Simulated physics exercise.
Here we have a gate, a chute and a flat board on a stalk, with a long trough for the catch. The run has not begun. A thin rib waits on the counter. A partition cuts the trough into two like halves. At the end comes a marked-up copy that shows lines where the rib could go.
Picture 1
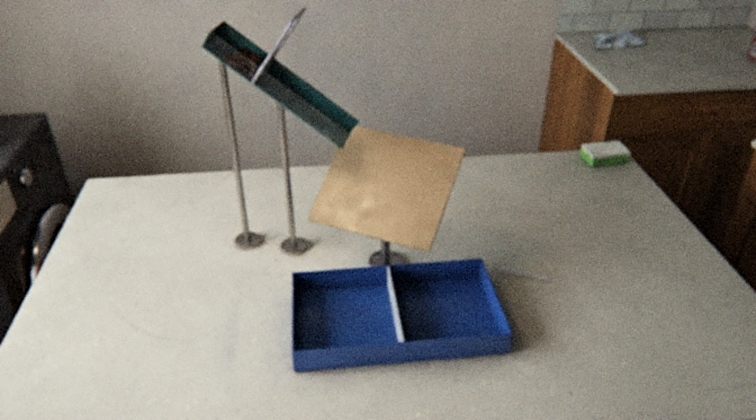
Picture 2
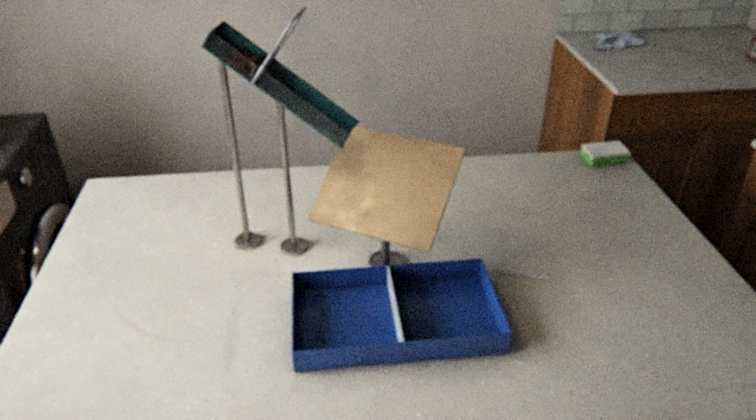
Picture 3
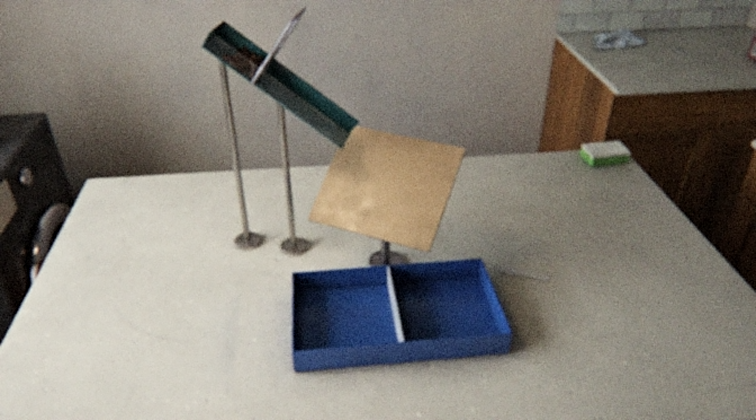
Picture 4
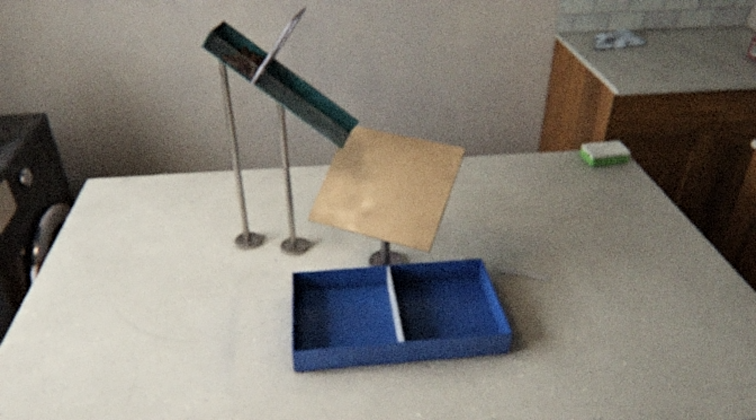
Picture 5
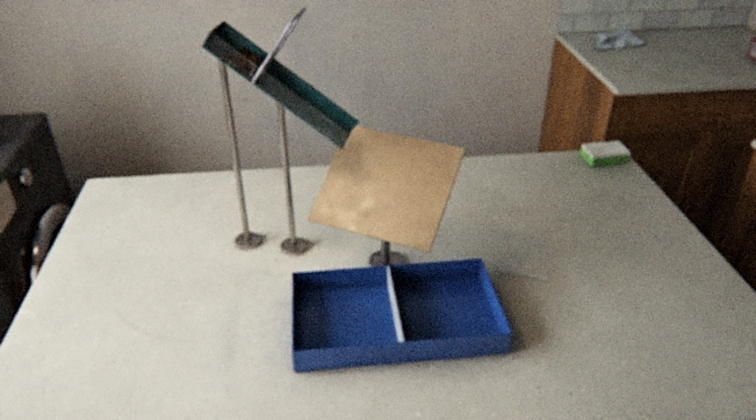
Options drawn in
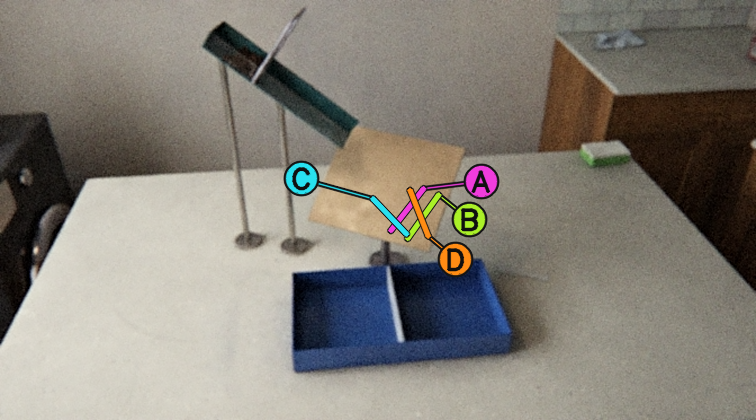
At first, a thin rib crosses a sloping green chute on two metal stands, with dark contents behind it, above a tilted tan board and a blue trough split by a pale partition. Nothing moves after that; the rib, the contents, the board and the empty trough all stay in place.
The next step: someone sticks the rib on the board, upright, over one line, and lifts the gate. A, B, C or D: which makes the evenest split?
Choose D.
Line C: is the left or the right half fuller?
The right half.
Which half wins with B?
More lands on the left.
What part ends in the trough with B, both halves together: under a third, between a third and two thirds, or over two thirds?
Over two thirds.
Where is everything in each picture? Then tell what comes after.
Load behind the gate (249, 61), allspice berries; lip of the chute (346, 141), sloping fairly steeply, in the first frame.
Middle of the board (386, 184), tilted fairly steeply; middle of its low edge (366, 235); of its high edge (404, 136), in the second frame.
Front corners of the trough (293, 352) and (511, 333); front end of its middle wall (404, 342); gate still shut (270, 58), in the third frame.
Middle of the load (249, 61); lip (346, 141), in the fourth frame.
Middle of the load (249, 61); lip (346, 141), in the fifth frame.
On the marked copy, line A from (423, 188) to (390, 230); line B from (438, 194) to (407, 238); line C from (372, 198) to (406, 234); line D from (410, 190) to (428, 236).
Choosing A, of what is caught, almost all in the left half, about a tenth in the right.
Choosing B, of what is caught, almost all in the left half, about a tenth in the right.
Choosing C, of what is caught, about a tenth in the left half, almost all in the right.
Choosing D, of what is caught, roughly half in the left half, roughly half in the right.
